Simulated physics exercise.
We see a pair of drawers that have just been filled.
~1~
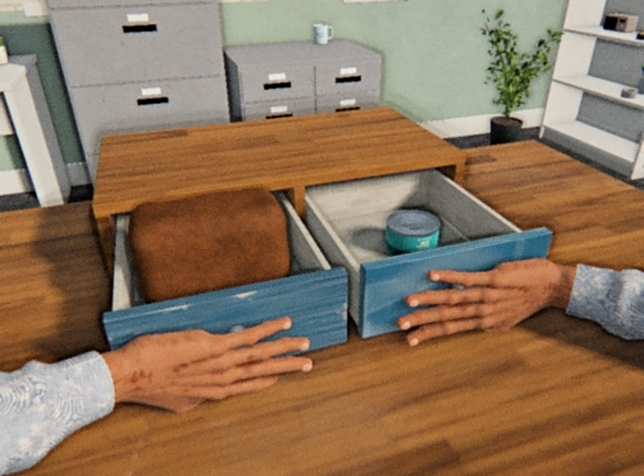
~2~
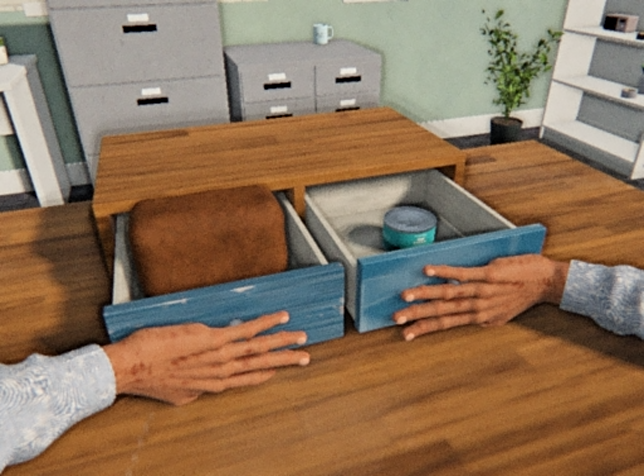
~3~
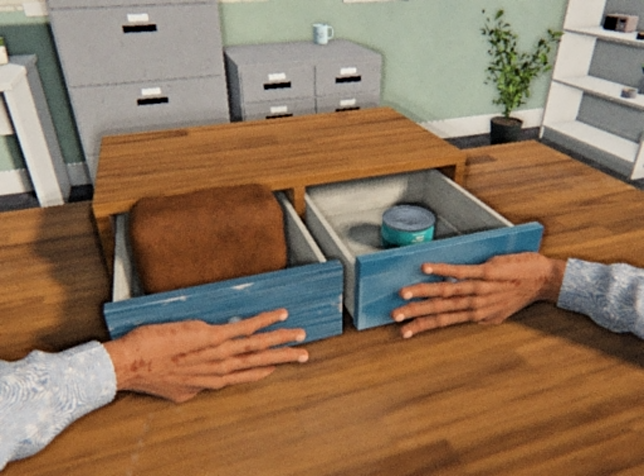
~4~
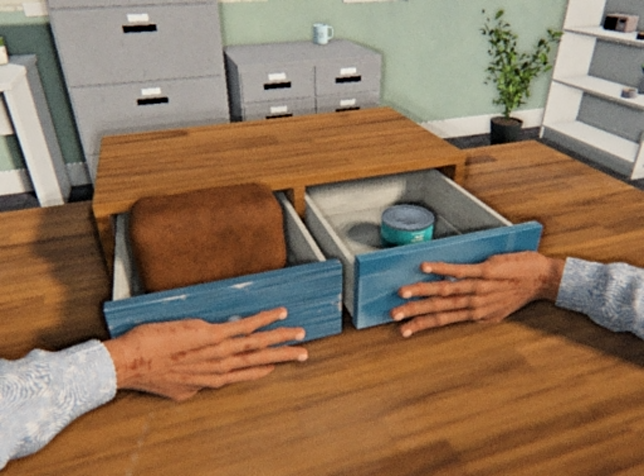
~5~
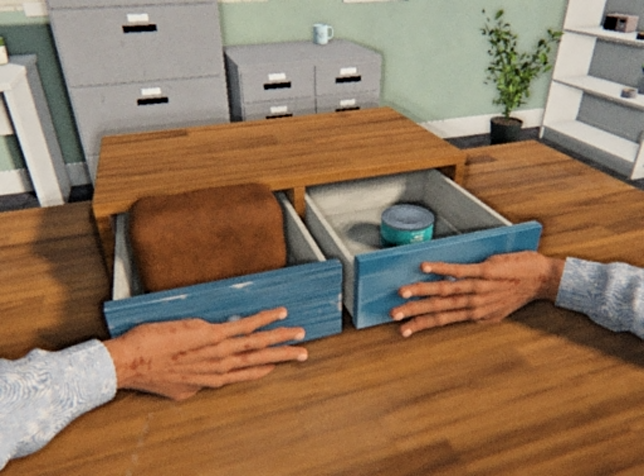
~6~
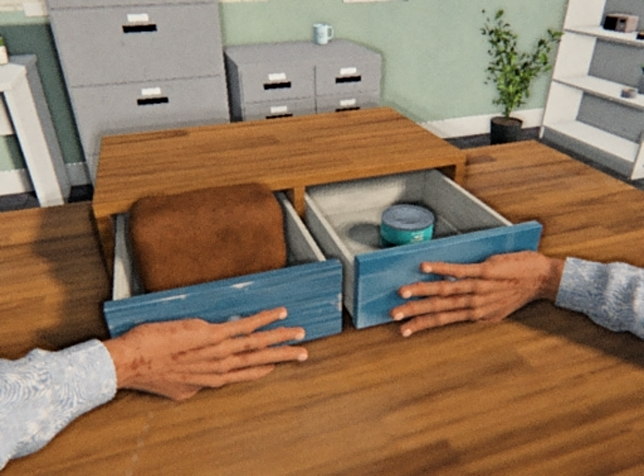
Two hands push two open blue drawers slightly inward, then rest against their fronts.
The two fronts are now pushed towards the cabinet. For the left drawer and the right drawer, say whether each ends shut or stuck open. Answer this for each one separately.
As I see it, the left drawer gets caught; the right drawer sinks fully in.
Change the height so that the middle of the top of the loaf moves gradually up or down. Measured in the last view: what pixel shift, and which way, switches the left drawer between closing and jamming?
Move it down some 24 pixels and it switches.
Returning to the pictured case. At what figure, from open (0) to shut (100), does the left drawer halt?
Around 45 %.
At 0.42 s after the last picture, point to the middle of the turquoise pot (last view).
(388, 212), roughly.
Then, 0.42 s after the last picture, left drawer starting in; right drawer about half in.
At rest, the left drawer jams; the right drawer closes.
